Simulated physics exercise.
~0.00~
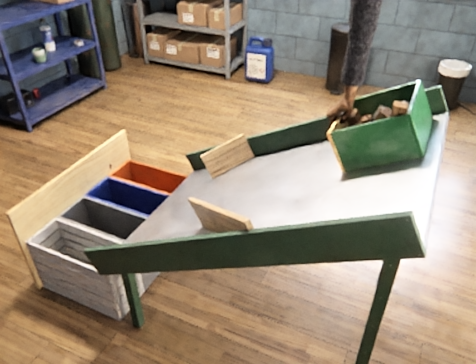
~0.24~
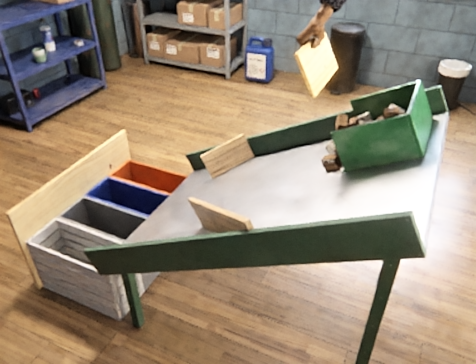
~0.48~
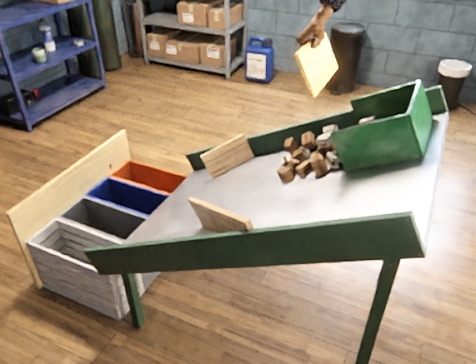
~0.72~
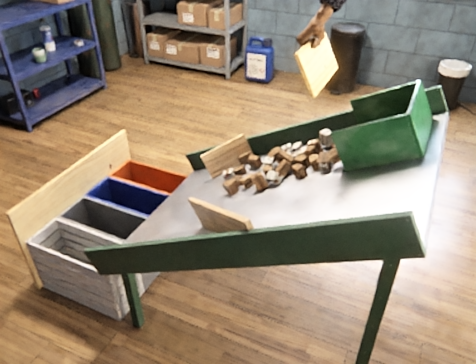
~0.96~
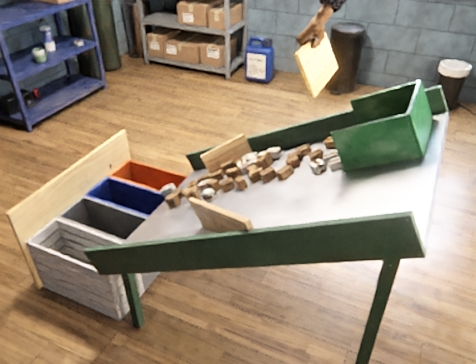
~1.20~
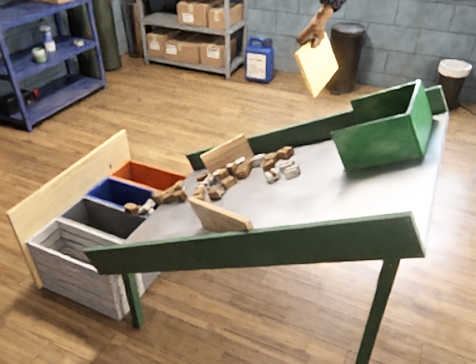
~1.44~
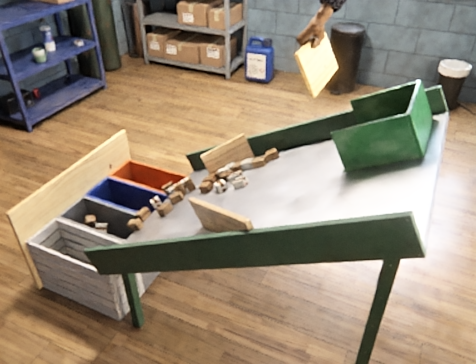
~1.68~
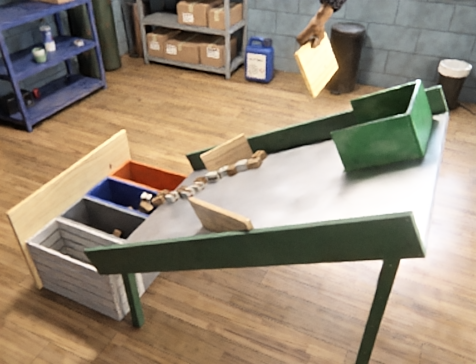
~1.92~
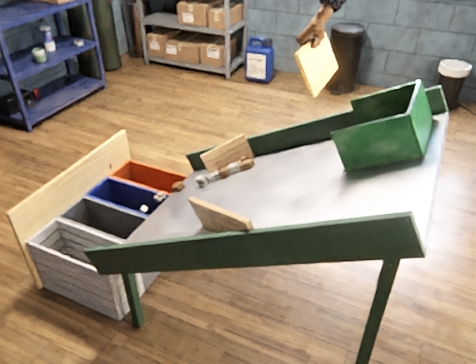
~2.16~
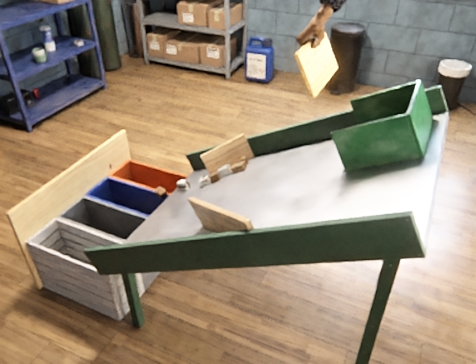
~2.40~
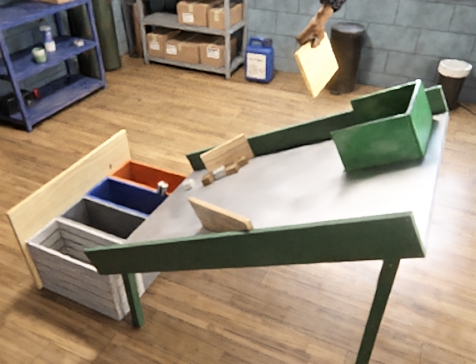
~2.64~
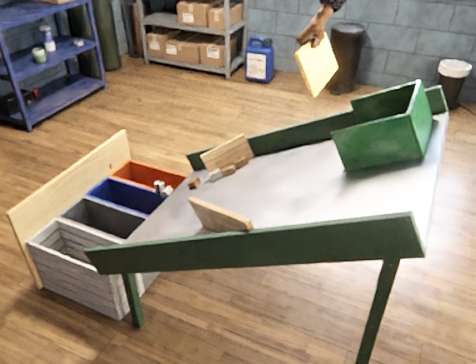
A hand lifts a board and small blocks slide down the sloping table, mostly into tubs.
